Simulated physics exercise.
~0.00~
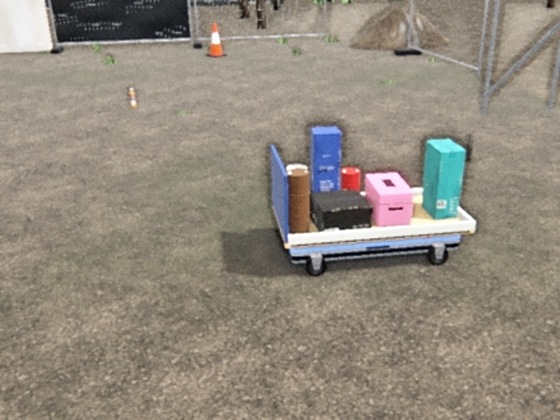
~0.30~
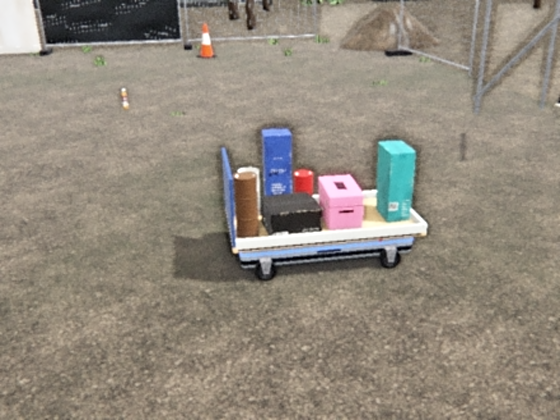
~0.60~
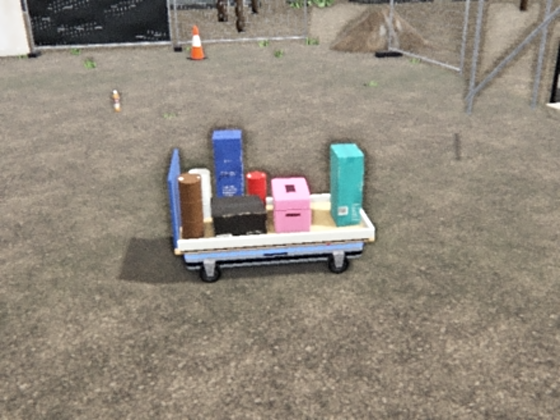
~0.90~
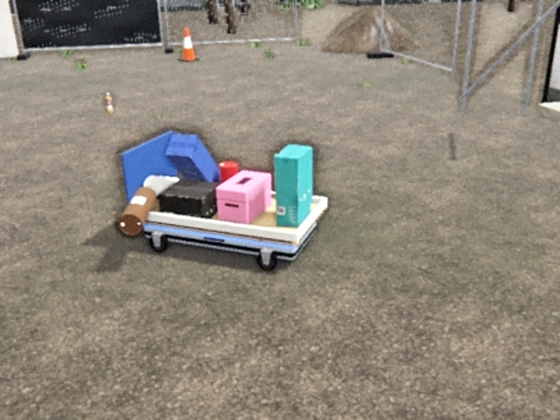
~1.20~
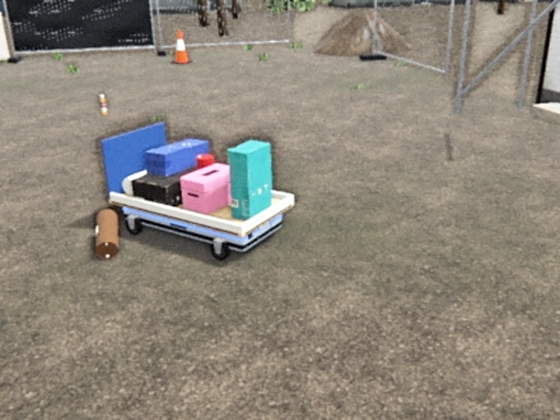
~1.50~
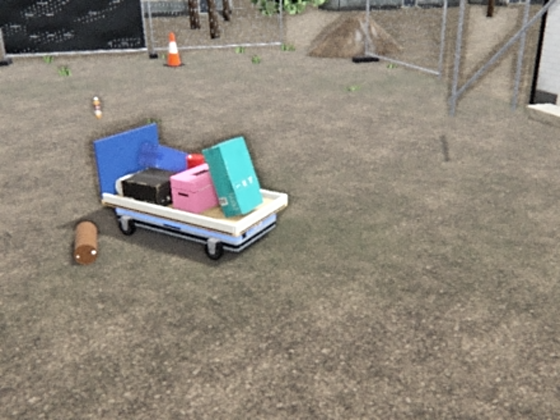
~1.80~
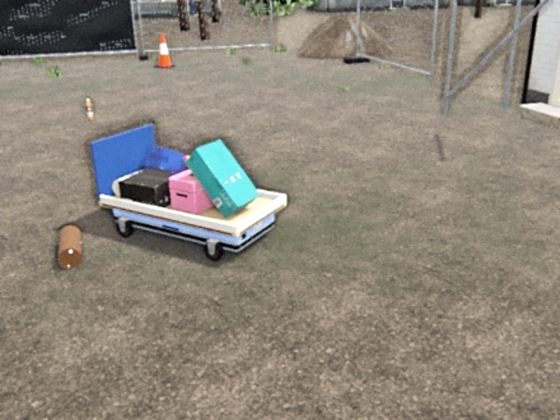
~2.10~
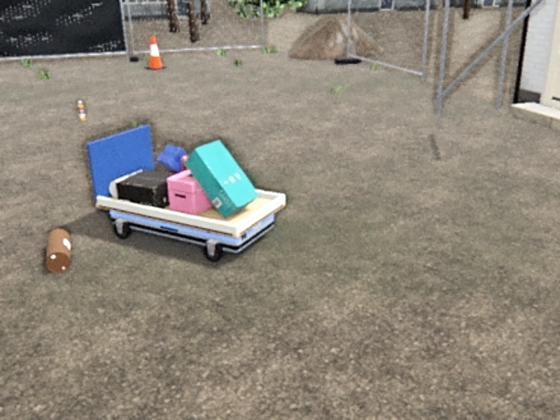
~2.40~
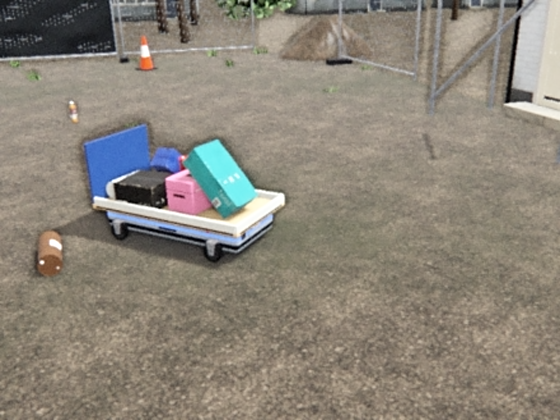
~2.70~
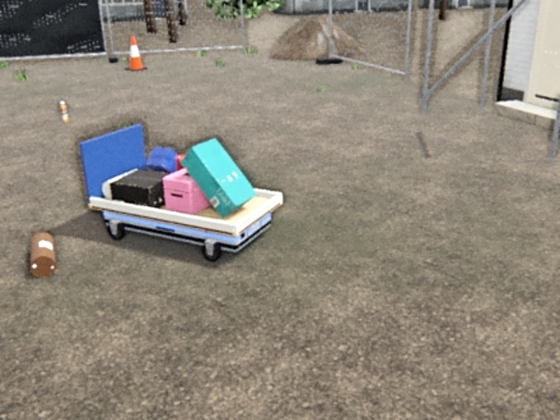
On a patch of bare ground near a wire fence and an orange cone, a flat cart with a blue board at one end carries boxes and canisters. It rolls left with its load upright, then swings around so that its open end angles toward the viewer. As it turns, the brown canister tips over the edge and drops to the ground, while the tall blue box topples across the load. The cart stops, and the turquoise box tilts over against the pink toolbox. The brown canister rolls a little farther away and ends up lying at left, with the black box still aboard.
